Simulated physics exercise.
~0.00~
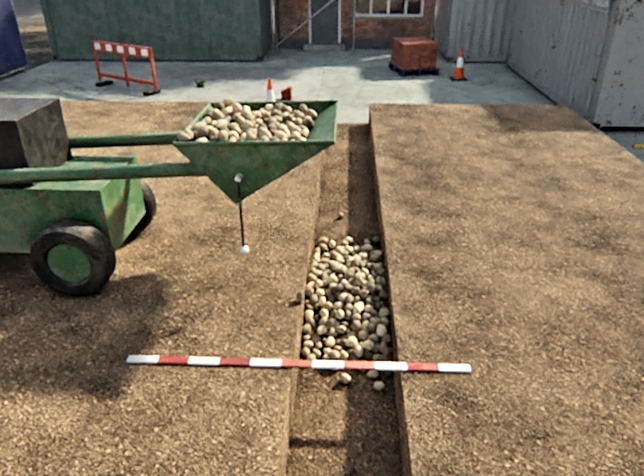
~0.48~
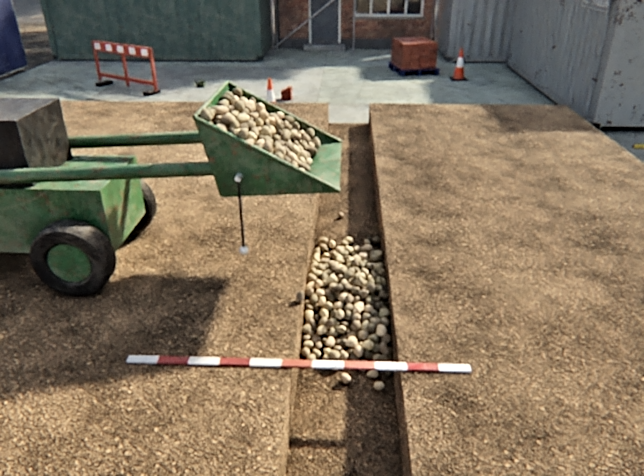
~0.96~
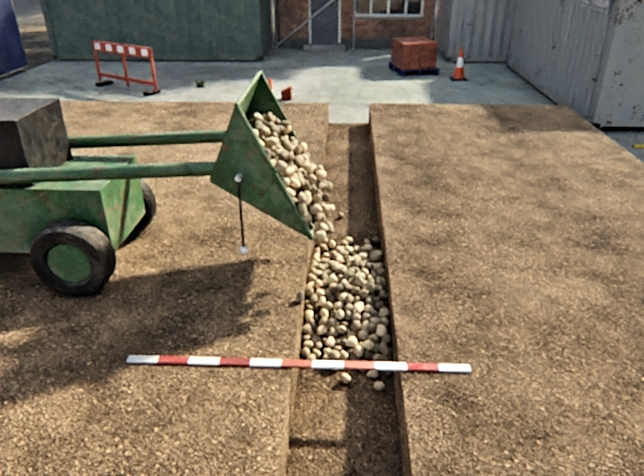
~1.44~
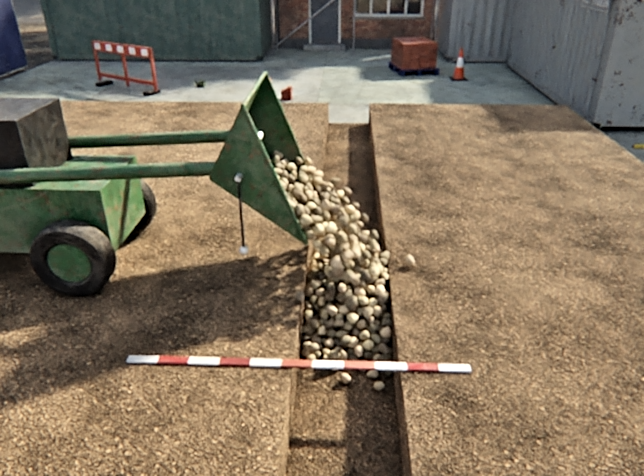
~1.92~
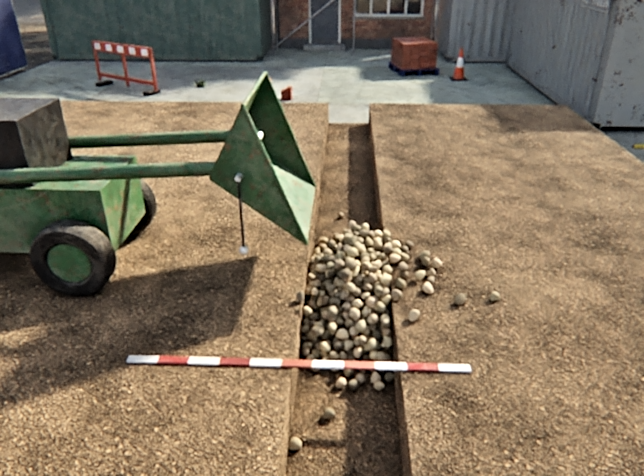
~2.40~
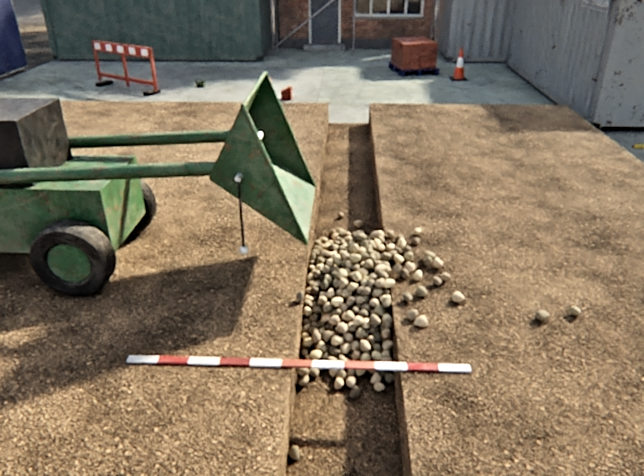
In the video, a green loader tips its raised bucket of pale, rounded cobbles to the right, pouring them onto an existing pile in a straight-sided trench. The bucket empties and stays tilted as the heap spreads, with a few stones rolling onto the ground beyond the trench's right edge.
